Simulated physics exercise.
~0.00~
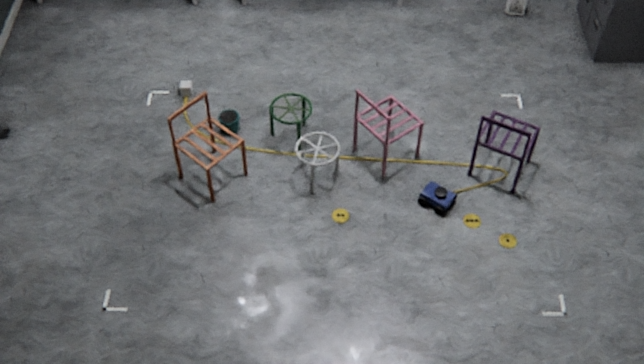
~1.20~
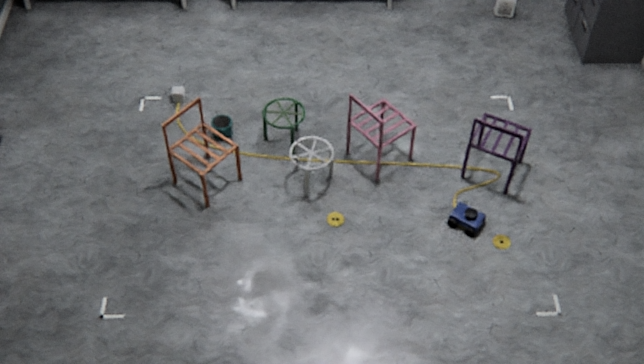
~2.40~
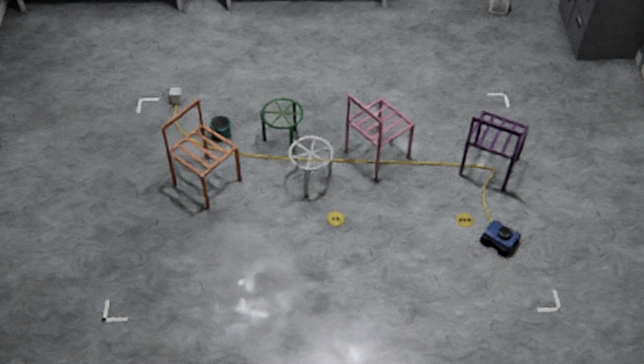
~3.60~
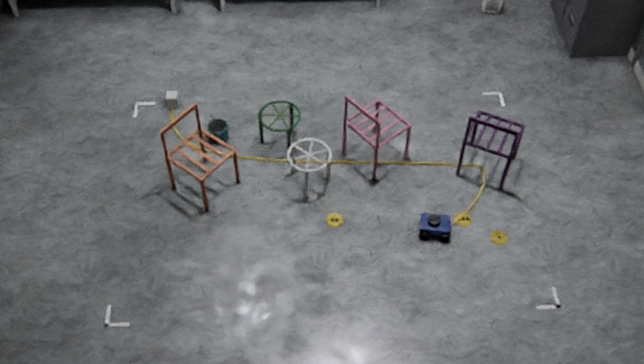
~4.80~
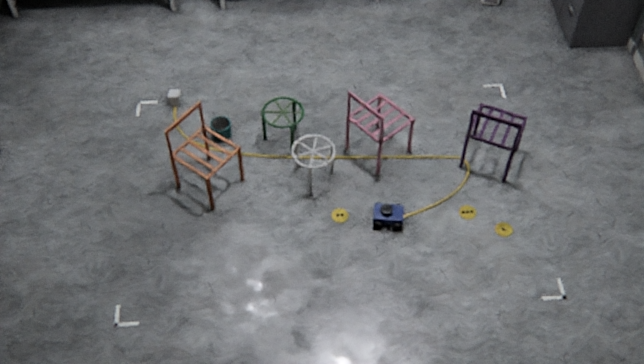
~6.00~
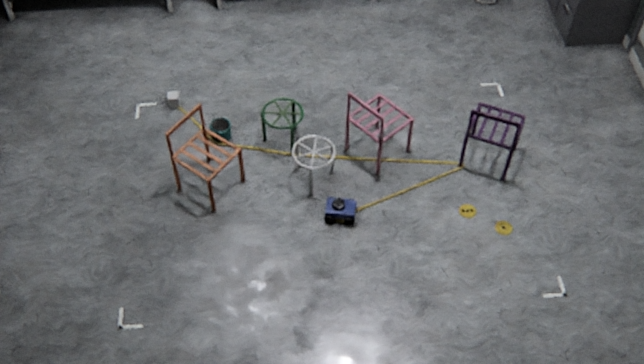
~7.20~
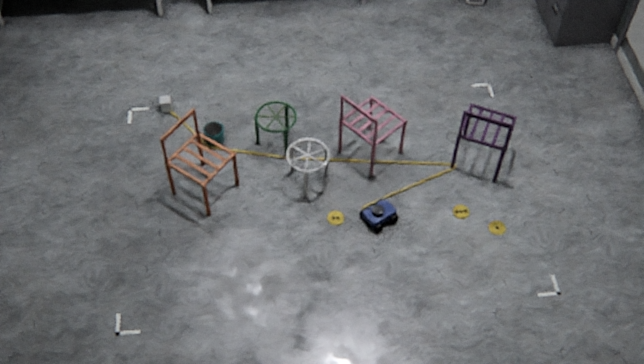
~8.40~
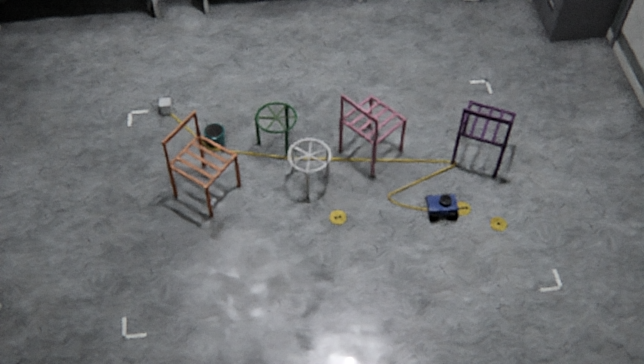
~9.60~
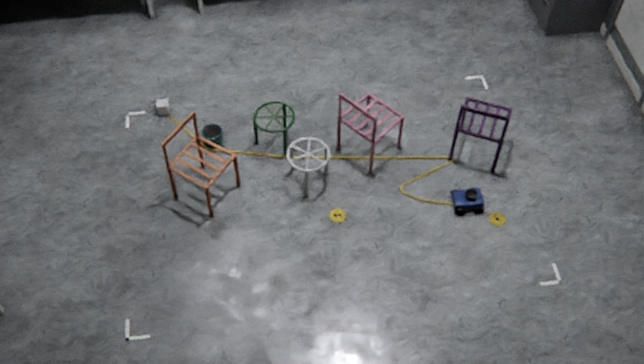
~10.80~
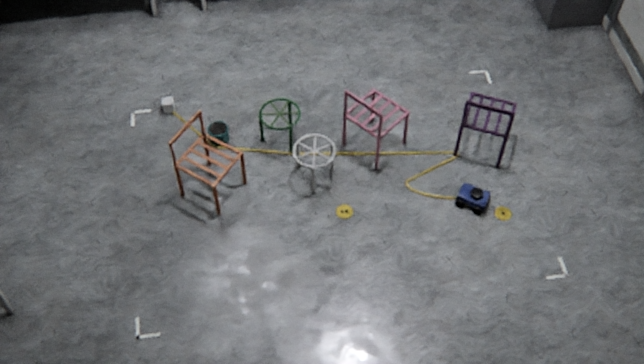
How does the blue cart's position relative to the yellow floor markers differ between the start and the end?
At the start the cart sits on open floor, up and to the left of the two right-hand yellow markers. At the end it is farther right, covering one of them and sitting just left of the other.
